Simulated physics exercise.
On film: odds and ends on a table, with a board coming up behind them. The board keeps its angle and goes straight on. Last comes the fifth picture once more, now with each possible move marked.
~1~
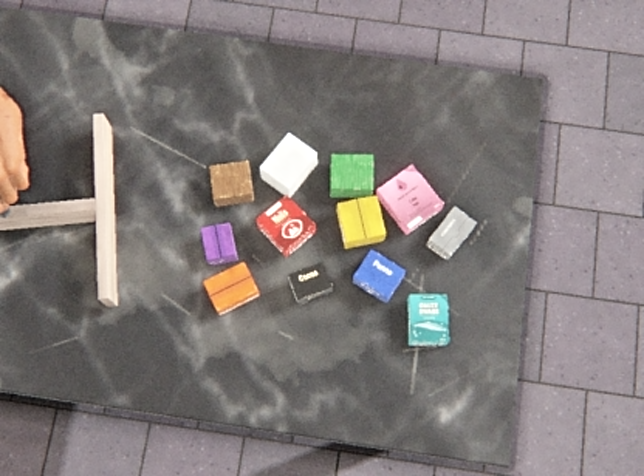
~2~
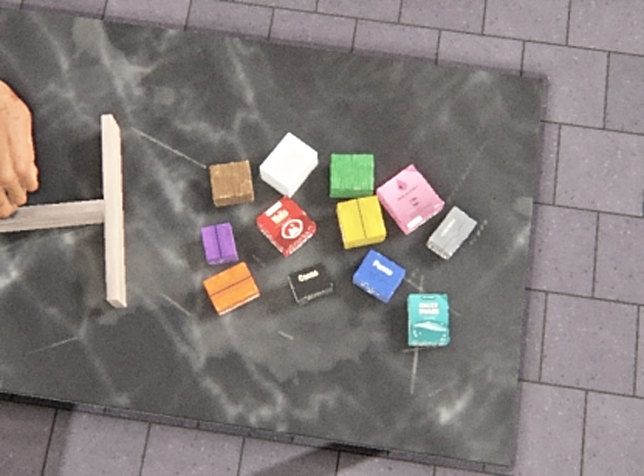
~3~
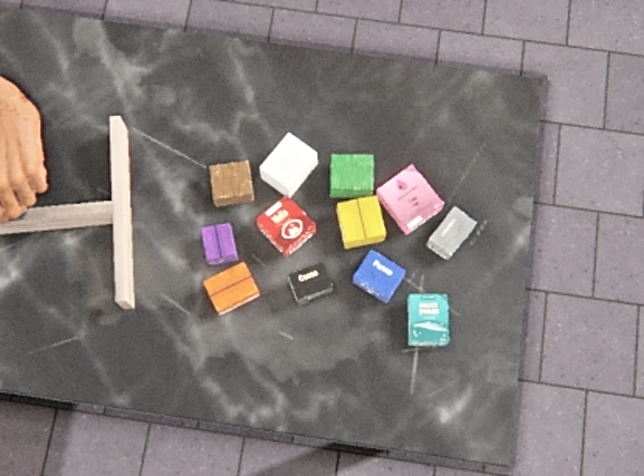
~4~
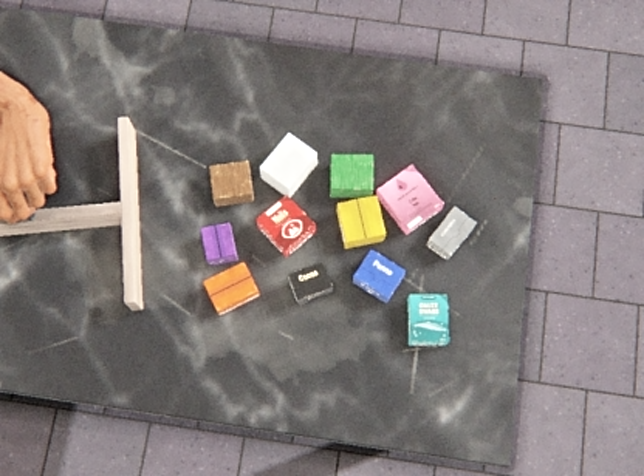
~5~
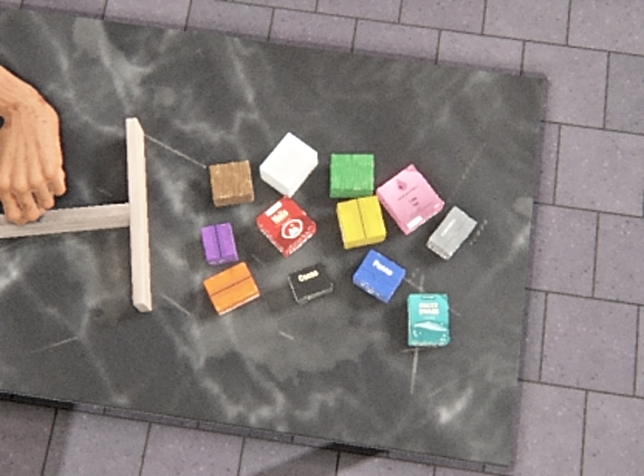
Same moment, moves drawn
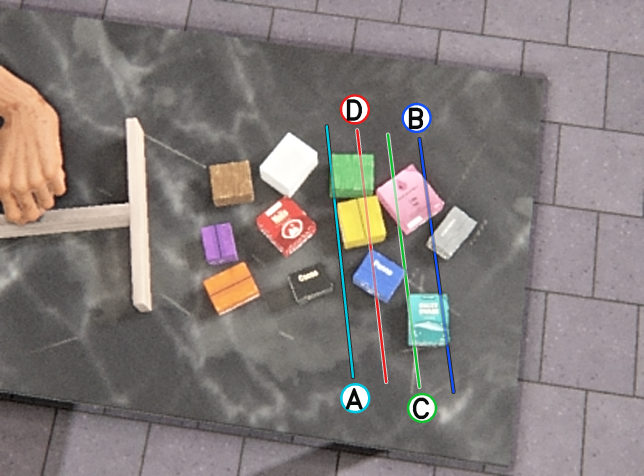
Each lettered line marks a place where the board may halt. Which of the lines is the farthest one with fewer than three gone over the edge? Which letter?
The farthest such stop is B.
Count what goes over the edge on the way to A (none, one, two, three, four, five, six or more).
By then, none.
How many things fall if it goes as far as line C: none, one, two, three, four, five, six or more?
The count is none.
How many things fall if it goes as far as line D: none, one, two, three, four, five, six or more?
In all, none.
On the marked copy, A at (340, 246); B at (436, 260); C at (403, 256); D at (371, 251).
Following B. Soon after the start, board (243, 224); orange box (282, 299); white block (311, 161).
Later, board (350, 239); grey packet (476, 230); pink box (466, 188).
In the end, board (435, 251); grey packet over the edge; pink box over the edge; two fallen.
As for the rest, A is within the limit but short; C is within the limit but short; D is within the limit but short.
